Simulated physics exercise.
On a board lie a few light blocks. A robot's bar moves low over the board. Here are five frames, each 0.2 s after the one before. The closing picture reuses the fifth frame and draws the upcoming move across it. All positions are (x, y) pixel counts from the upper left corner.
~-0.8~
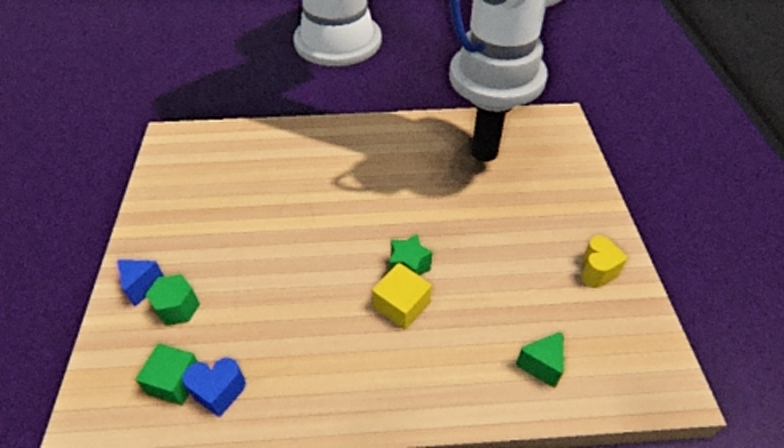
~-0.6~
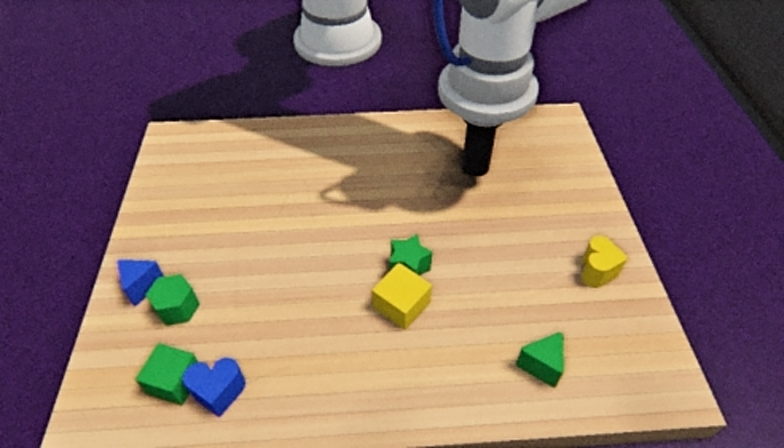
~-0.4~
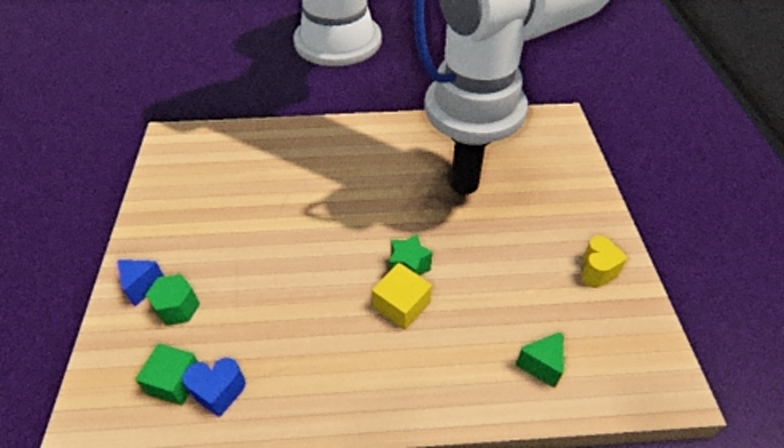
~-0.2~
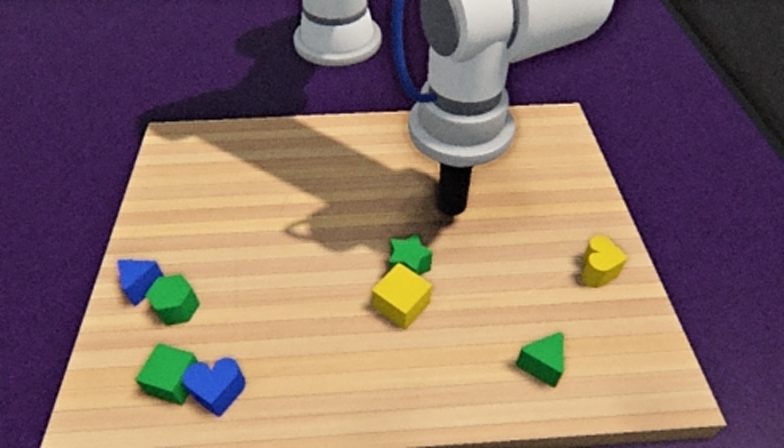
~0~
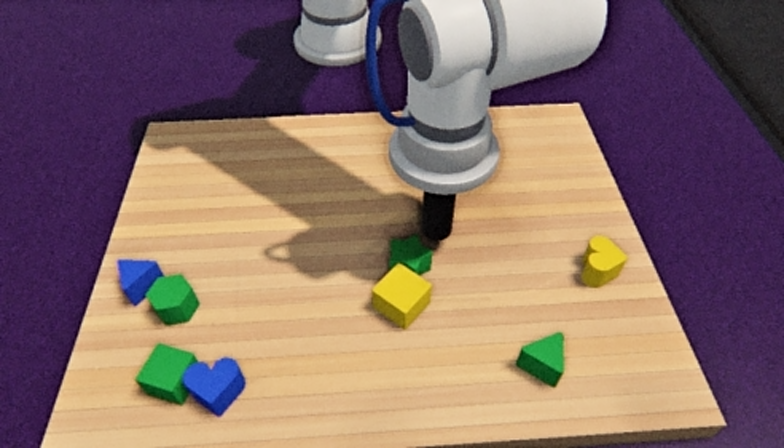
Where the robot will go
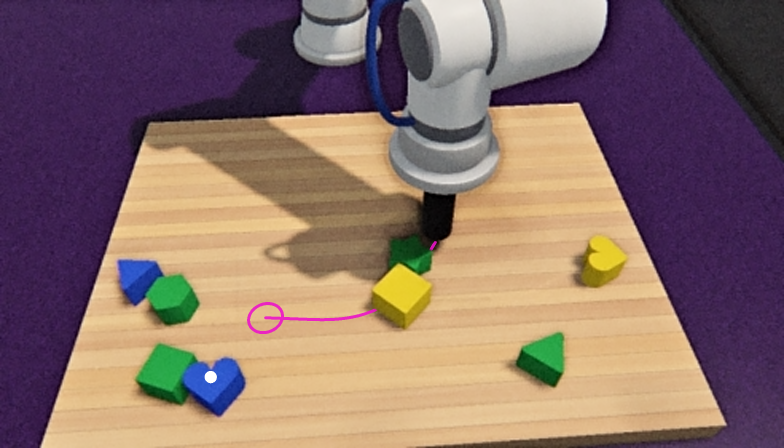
A white robot arm with a black bar at its lower end reaches over a light wooden board on a purple surface, seen from above at an angle by a still camera. A green star and yellow block sit near the middle, a yellow heart and green triangle at right, and blue and green blocks at left. The bar moves steadily down and slightly left, nearing the star, while the blocks stay still.
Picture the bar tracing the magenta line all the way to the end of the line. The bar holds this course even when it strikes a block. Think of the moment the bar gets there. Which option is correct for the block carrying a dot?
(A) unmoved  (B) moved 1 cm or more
I choose A.
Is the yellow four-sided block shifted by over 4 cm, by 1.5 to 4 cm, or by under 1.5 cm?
Final distance: More than 4 cm.
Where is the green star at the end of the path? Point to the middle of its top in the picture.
The answer is (323, 274).
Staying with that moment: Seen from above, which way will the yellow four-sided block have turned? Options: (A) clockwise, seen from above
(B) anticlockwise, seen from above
That would be B.
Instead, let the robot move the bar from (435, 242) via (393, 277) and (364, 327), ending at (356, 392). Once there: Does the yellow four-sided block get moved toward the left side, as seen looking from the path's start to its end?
In short: Yes.
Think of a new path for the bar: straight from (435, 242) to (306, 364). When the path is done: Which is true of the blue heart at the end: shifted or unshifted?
It stays put.
The line goes from (435, 242) by way of (403, 290) and (339, 319) to (266, 318); the dot is on the blue heart.
On the path given first. One third of the way, bar at (403, 279); yellow four-sided block at (387, 309), turned 45° anticlockwise; green star at (370, 273), turned 35° clockwise.
Two thirds of the way, bar at (337, 307); yellow four-sided block at (375, 330), turned 60° anticlockwise; green star at (330, 275), turned 110° clockwise.
At the end, bar at (262, 306); blue heart unmoved; yellow four-sided block at (375, 330), turned 60° anticlockwise; green star at (323, 274), turned 135° clockwise.
